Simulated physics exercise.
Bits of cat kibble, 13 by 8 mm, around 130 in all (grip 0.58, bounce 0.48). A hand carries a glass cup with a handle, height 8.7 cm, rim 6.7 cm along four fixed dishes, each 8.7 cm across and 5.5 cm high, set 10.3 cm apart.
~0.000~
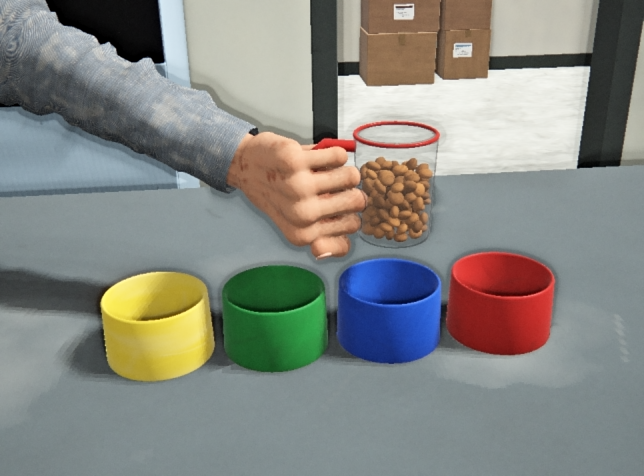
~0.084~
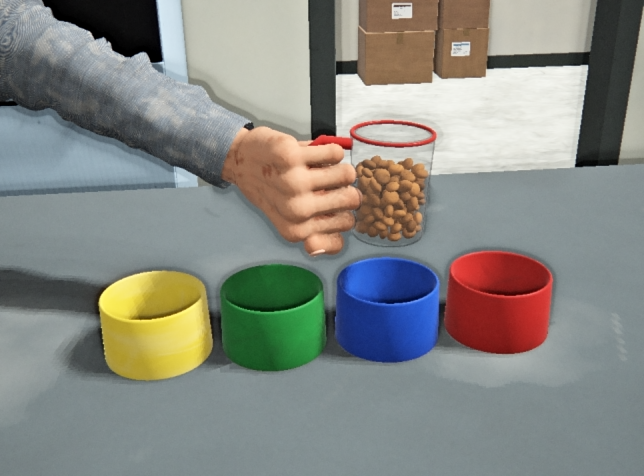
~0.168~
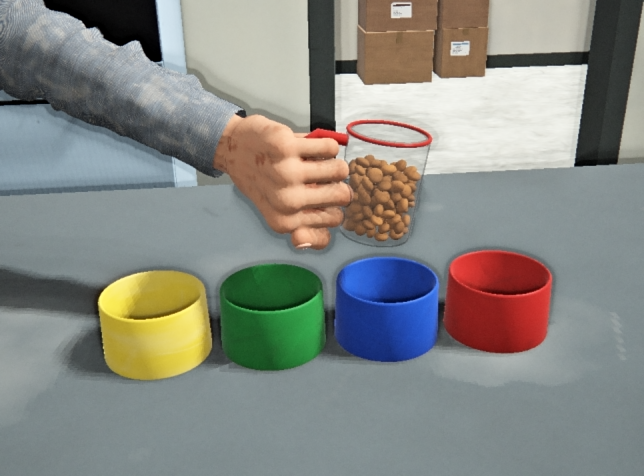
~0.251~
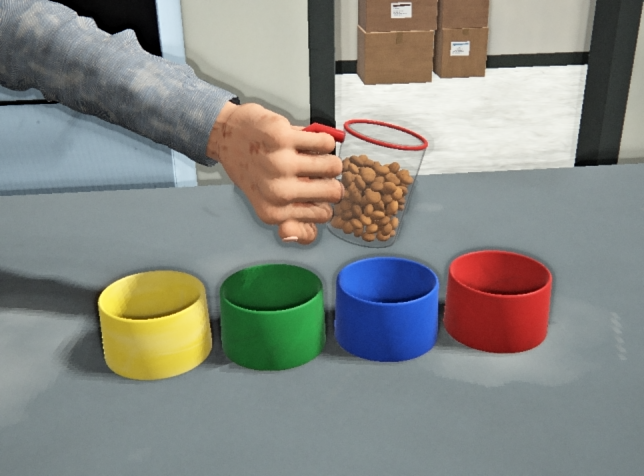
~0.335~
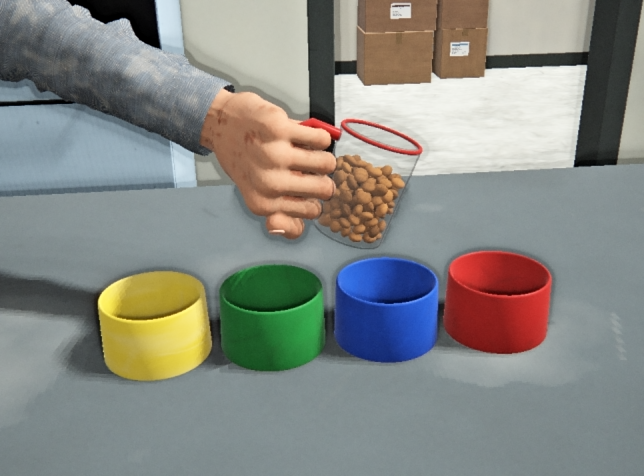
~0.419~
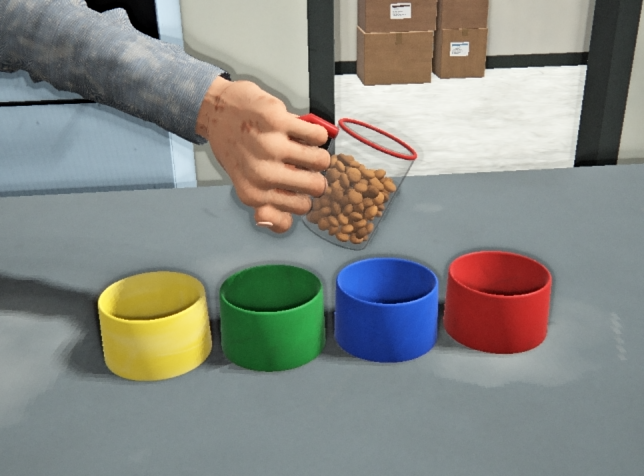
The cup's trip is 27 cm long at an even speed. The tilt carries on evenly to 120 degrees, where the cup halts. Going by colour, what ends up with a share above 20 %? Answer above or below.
Red dish: Below; blue dish: Below; green dish: Above; yellow dish: Below; on the counter: Below.
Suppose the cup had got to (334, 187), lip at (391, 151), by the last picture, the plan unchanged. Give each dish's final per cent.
Red 0, blue 0, green 0, yellow 100.
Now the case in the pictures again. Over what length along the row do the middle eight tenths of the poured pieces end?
Some 5 cm.
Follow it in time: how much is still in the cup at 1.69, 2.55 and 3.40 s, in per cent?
In turn: 85, 0, 0.
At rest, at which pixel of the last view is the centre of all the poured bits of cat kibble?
At about (273, 321).
After 1.69 s, tilt 112 degrees; cup holds 85 %, green 10 %.
After 2.55 s, tilt 120 degrees; cup holds 0 %, green 100 %.
After 3.40 s, tilt 120 degrees; cup holds 0 %, green 100 %.
In the end, at 3.7 s, red 0 %, blue 0 %, green 100 %, yellow 0 %, counter 0 %.
